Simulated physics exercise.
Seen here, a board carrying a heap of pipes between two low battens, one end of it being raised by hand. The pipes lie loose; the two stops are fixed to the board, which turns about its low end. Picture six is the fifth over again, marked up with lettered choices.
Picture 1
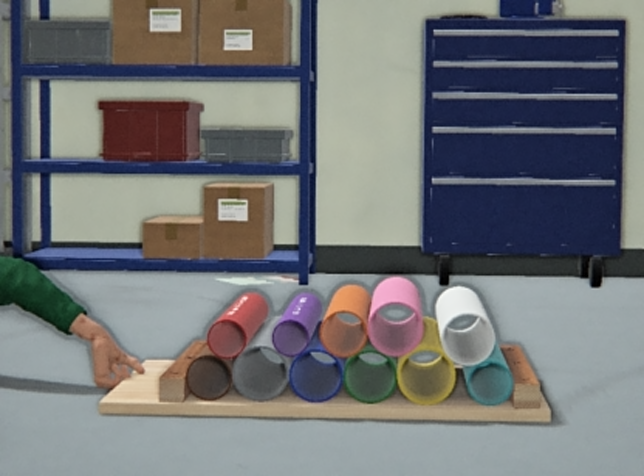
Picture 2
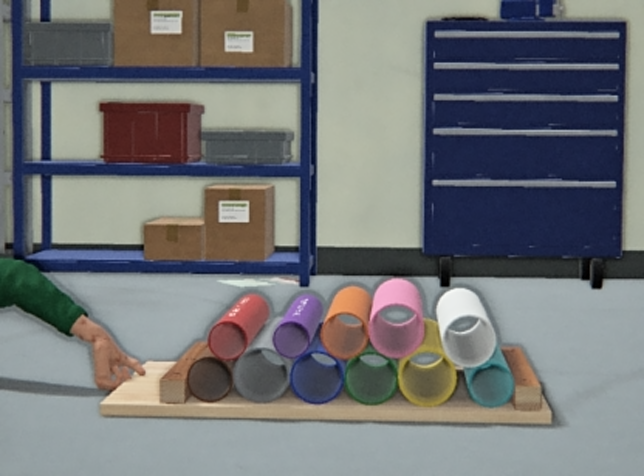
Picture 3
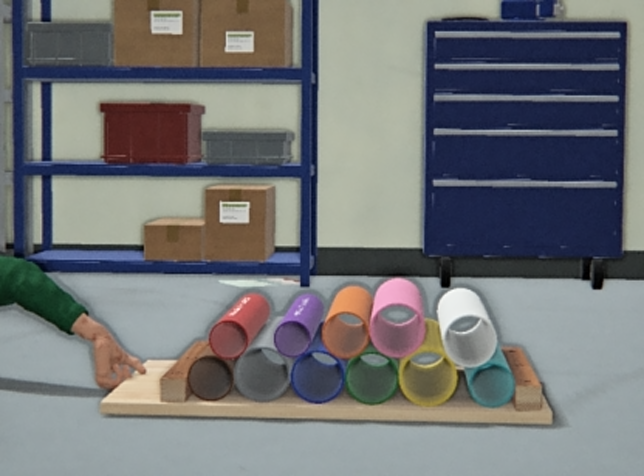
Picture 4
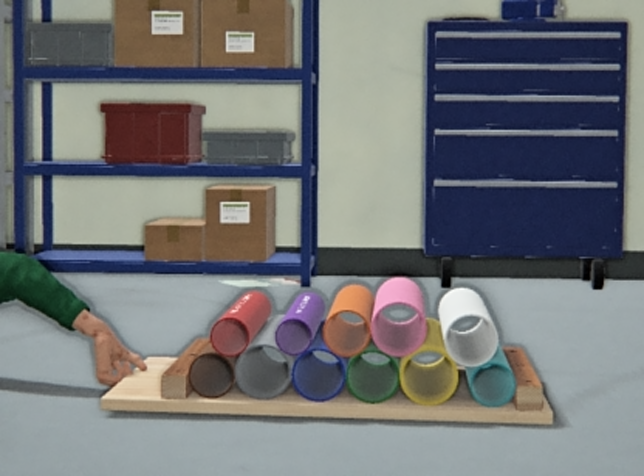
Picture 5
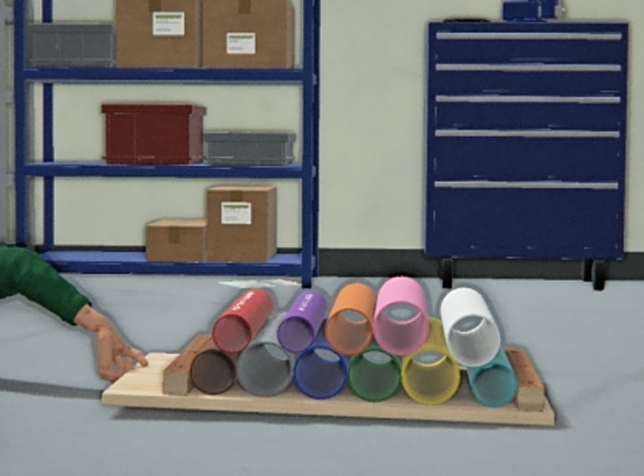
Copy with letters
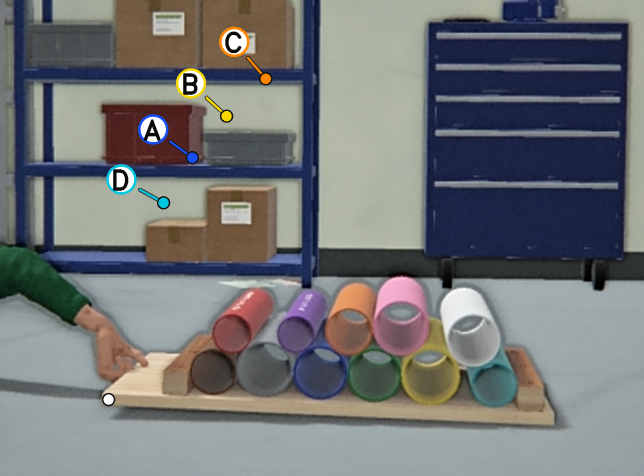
Loose pipes on a wooden board and the hand at its left end barely move, with only the slightest shift against a workshop floor seen from the front by a nearly still camera. Red, purple, orange, pink and white pipes rest above brown, grey, blue, green, yellow and teal ones between two battens, before blue shelving and a drawer cabinet. The green-sleeved arm keeps its fingers at the board throughout.
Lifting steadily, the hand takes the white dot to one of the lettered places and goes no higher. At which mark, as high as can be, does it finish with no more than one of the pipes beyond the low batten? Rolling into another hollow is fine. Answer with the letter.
Lift it to D and no more.
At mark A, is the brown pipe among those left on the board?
Yes.
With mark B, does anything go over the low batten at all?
Yes.
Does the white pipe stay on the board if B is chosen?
No, with B.
On the marked copy, A at (192, 158); B at (226, 116); C at (266, 79); D at (164, 203); the white dot at (108, 400).
Taking D. A third of the way, board at 17°.
Two thirds of the way, board at 28°.
When it is over, board at 28°, one over the low batten (white).
As for the rest, A four over the low batten (purple, orange, pink, white); B four over the low batten (purple, orange, pink, white); C five over the low batten.
